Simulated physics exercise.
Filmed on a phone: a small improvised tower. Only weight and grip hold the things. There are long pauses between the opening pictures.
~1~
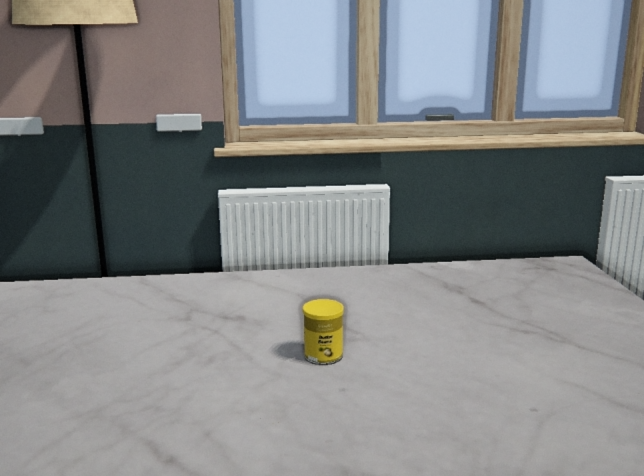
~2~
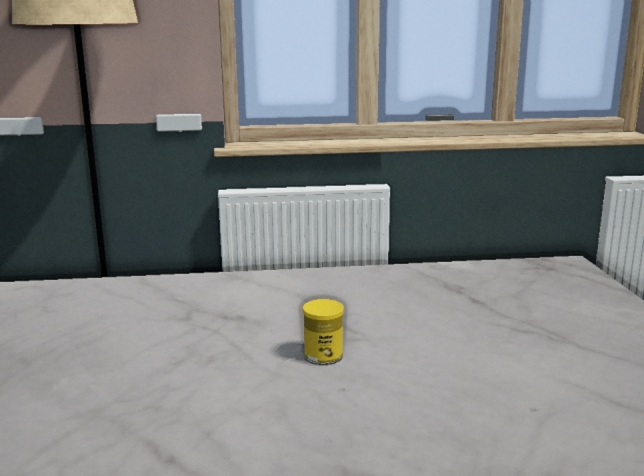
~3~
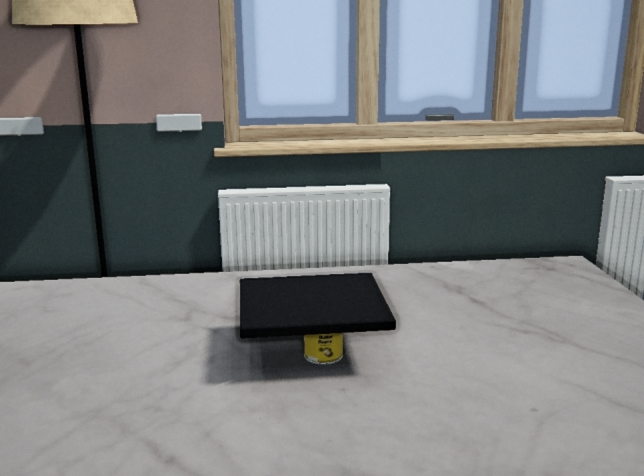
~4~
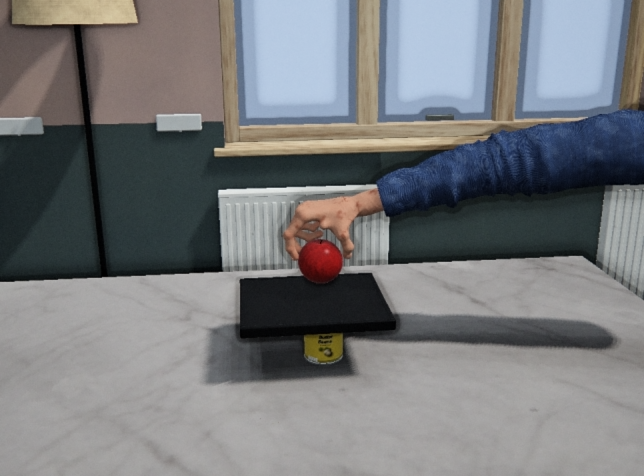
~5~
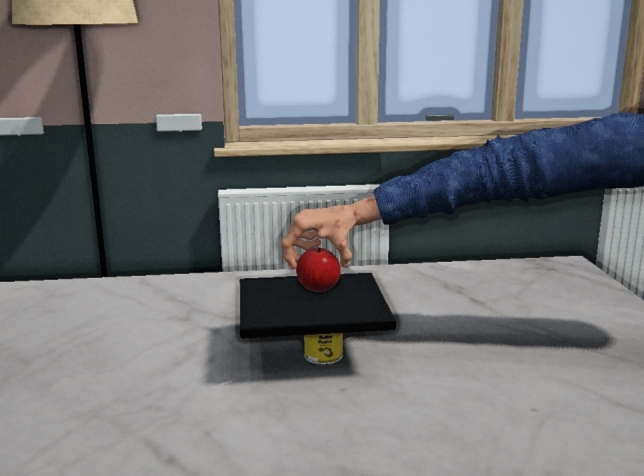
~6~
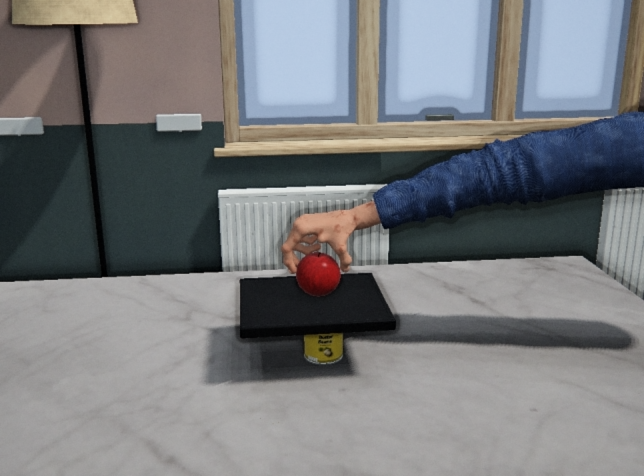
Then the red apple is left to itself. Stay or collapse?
It keeps its balance.
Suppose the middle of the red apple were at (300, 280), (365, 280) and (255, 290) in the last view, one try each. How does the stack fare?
First, it keeps its balance; second, it stays up; third, it gives way.
Then, 0.20 s later than the last frame, all is still.
Then, 0.50 s later than the last frame, red apple resting near (318, 274).
When it is over, all 3 as before. End places, in pixels of the last picture, red apple near (318, 274). The stack holds.
